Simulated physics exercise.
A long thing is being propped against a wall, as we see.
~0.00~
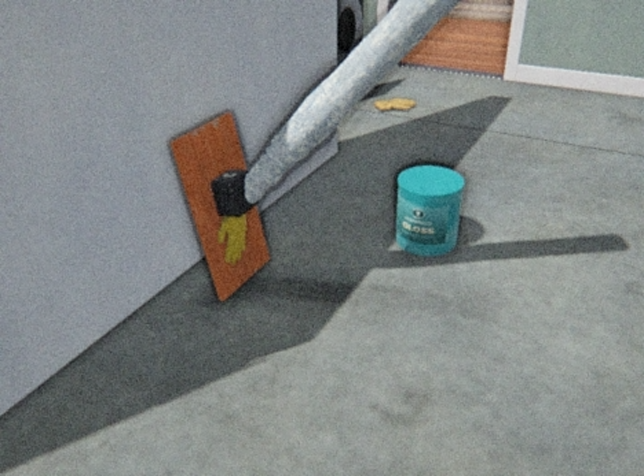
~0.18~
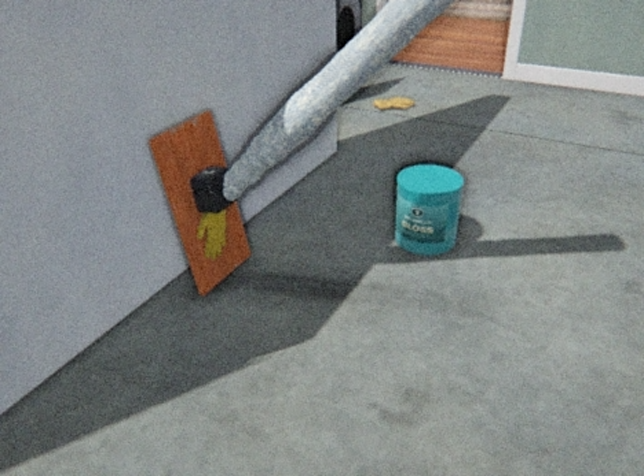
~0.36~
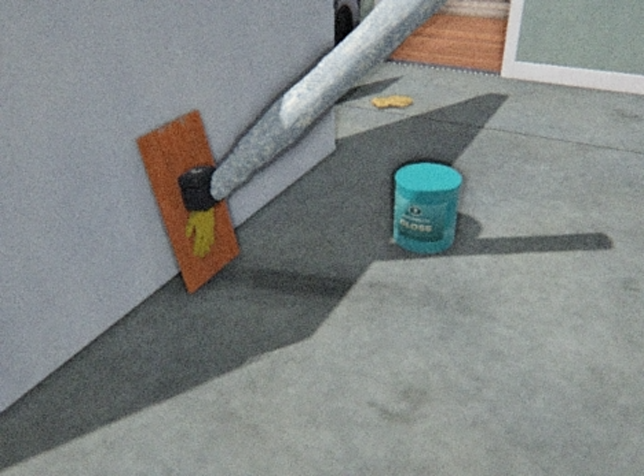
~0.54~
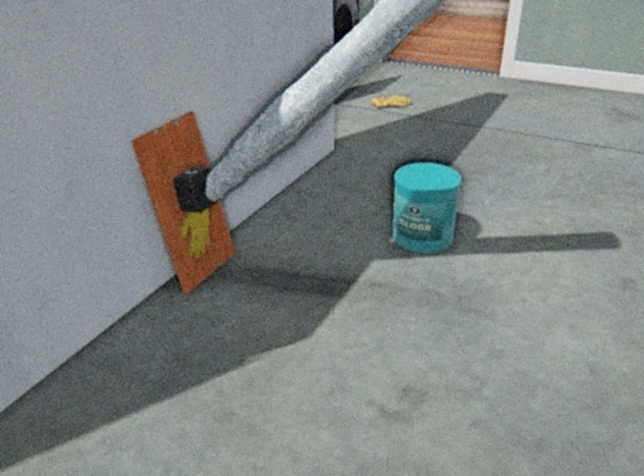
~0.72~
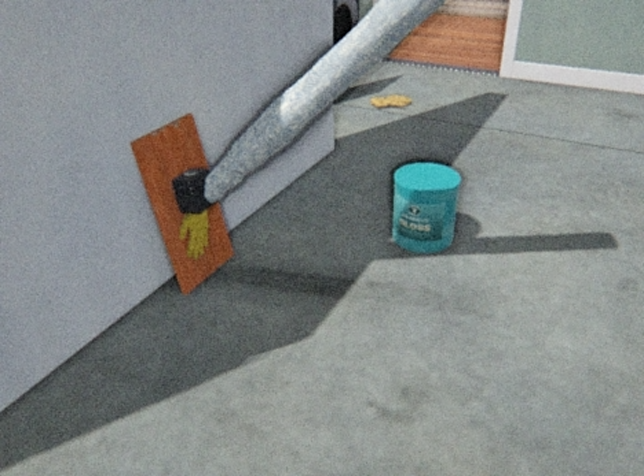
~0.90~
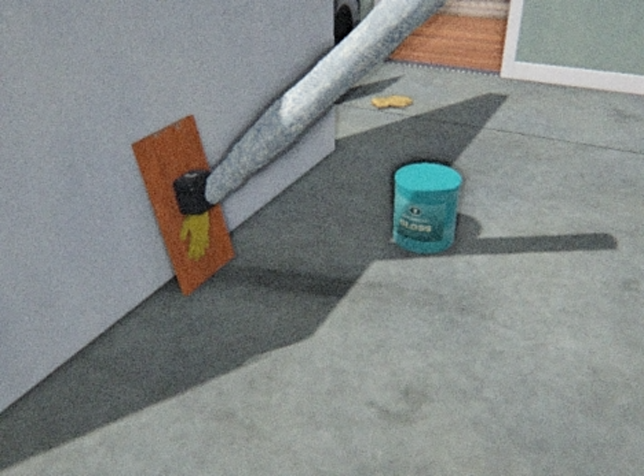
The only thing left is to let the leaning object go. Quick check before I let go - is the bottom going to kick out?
No, it stays put.
After 1.10 s, no change.
After 1.40 s, orange board resting near (188, 206).
In the end (2.2 s), both unmoved. At the end, from the last picture's camera, orange board near (188, 206). The board stays up.
